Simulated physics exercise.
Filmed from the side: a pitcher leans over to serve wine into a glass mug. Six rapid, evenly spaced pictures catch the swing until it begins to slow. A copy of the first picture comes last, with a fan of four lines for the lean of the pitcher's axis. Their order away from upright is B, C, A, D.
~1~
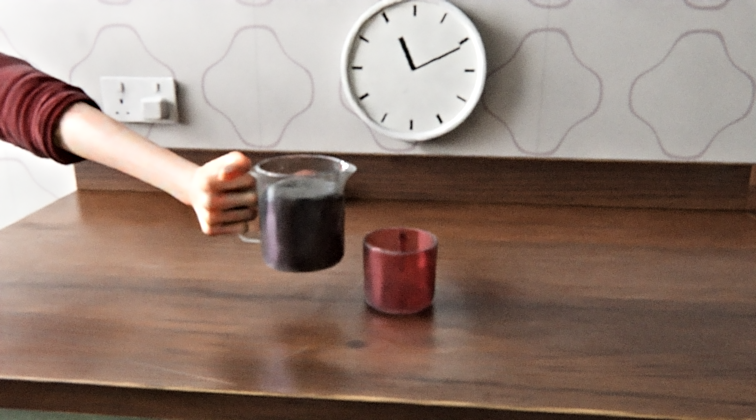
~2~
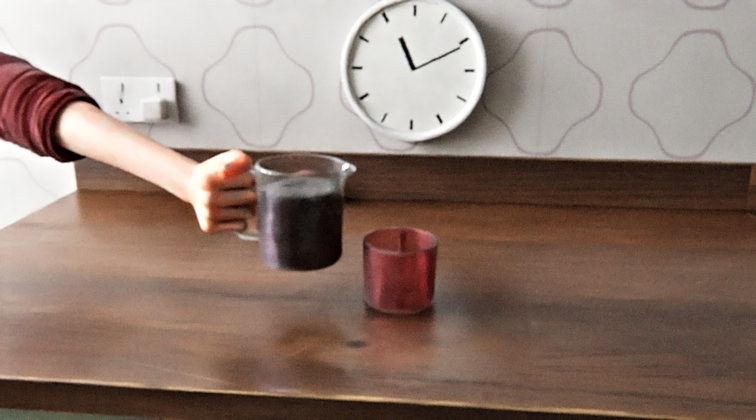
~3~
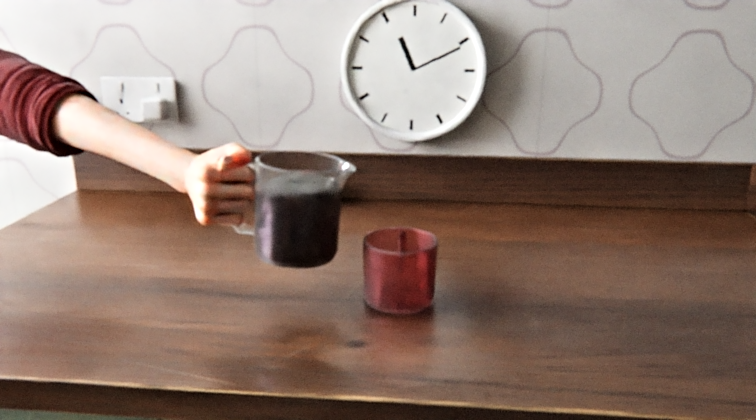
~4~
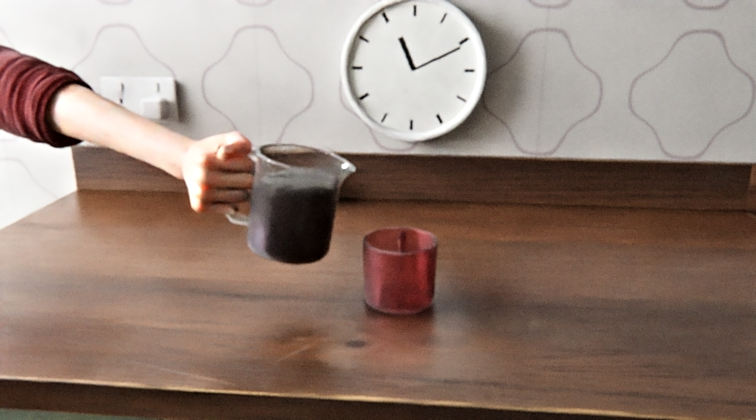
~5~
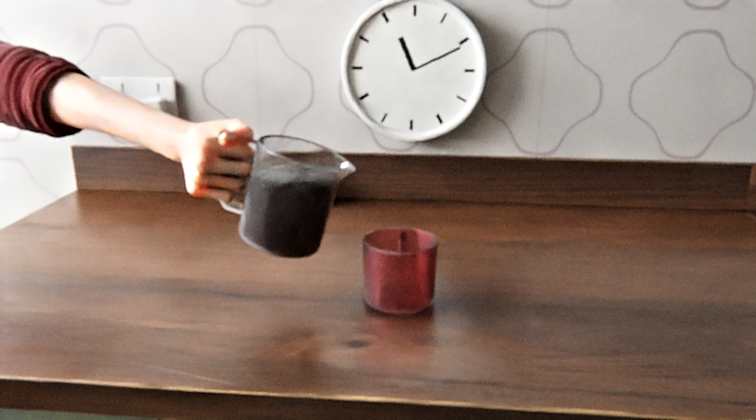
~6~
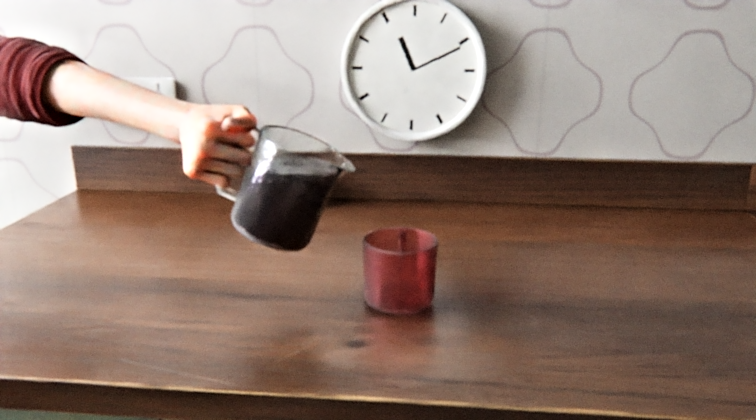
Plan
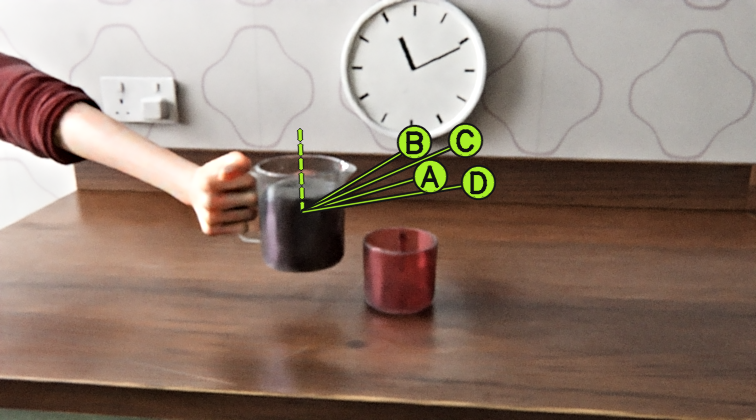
A glass pitcher of dark liquid, held by a hand in a maroon sleeve, hung upright beside a red cup on a wooden table, then gradually tilted to the right as the hand rose slightly.
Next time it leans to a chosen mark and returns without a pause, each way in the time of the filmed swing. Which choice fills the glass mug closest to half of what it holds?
Best: B.
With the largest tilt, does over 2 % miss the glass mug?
Yes.
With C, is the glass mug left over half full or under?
Over.
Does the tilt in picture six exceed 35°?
No, it does not.
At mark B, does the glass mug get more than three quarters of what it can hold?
No.
In lime, A at (413, 179); B at (401, 153); C at (450, 148); D at (461, 186).
Choosing A, the glass mug ends with about 70 % of what it can hold; 16 % of the wine is spilt.
Choosing B, the glass mug ends with about 51 % of what it can hold.
Choosing C, the glass mug ends with about 71 % of what it can hold.
Choosing D, the glass mug ends with about 70 % of what it can hold; 28 % of the wine is spilt.
